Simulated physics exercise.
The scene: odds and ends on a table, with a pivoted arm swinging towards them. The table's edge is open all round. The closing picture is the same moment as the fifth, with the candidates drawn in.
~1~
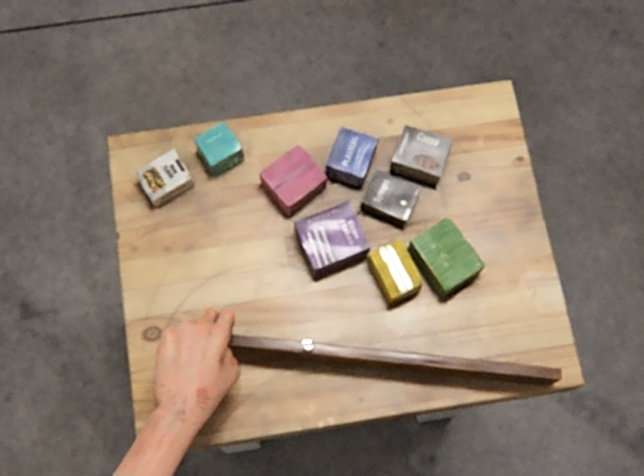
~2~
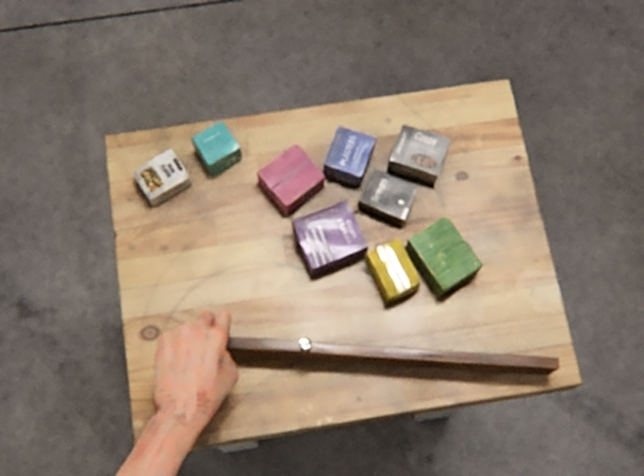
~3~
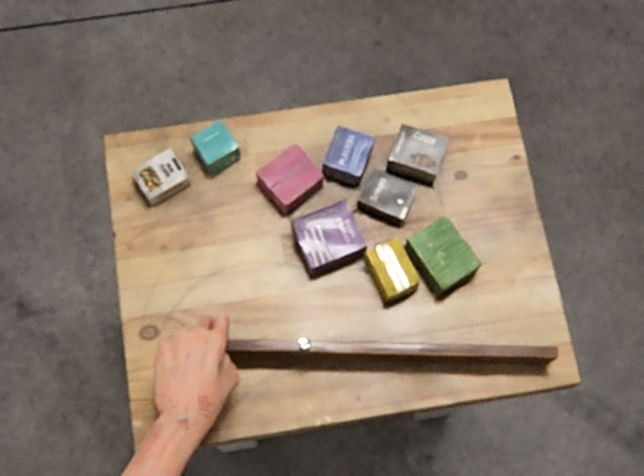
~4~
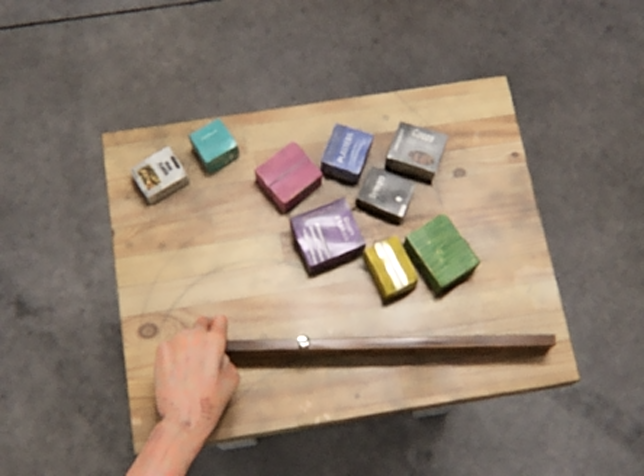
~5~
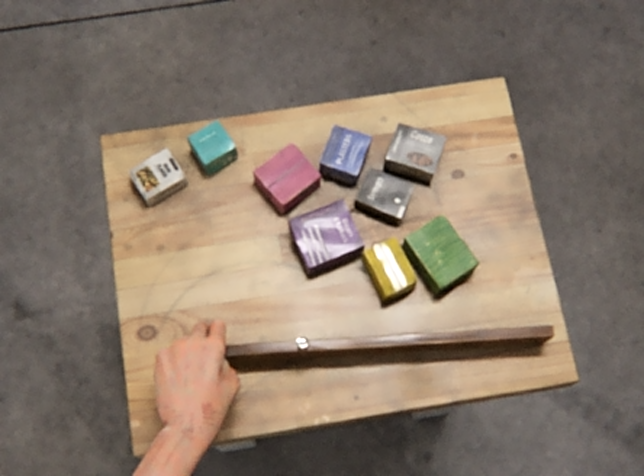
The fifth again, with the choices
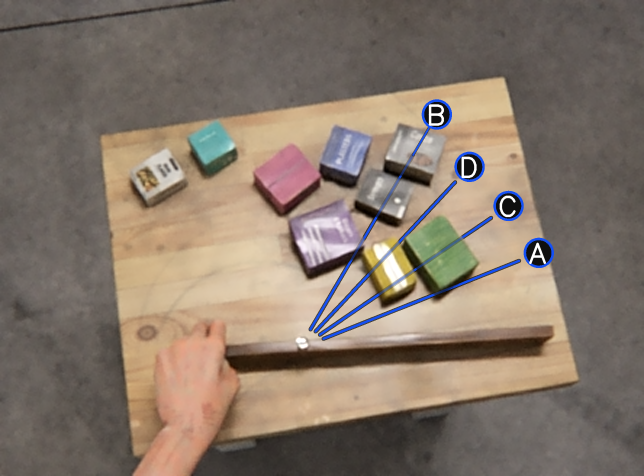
On a wooden table, nine small coloured boxes and packets sit spread across the far half, while a hand at the lower left holds one end of a long dark arm. The arm's right end swings slightly upward towards the packets, its left end staying by the hand, and none of the objects is touched.
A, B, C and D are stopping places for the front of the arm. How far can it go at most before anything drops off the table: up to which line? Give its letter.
B.
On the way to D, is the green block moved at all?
By then, yes.
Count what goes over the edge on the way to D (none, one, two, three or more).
By then, none.
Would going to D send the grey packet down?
No.
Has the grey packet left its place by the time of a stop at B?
Yes.
On the marked copy, A at (422, 299); B at (363, 240); C at (407, 275); D at (387, 255).
Taking B. A third of the way, arm (422, 292); green block (438, 248); turquoise packet (213, 148).
Two thirds of the way, arm (393, 255); blue box (324, 137); black box (356, 167).
When it is over, arm (367, 236); blue box (286, 112); black box (318, 143); nothing has fallen.
As for the rest, A is safe but short; C is safe but short; D is safe but short.
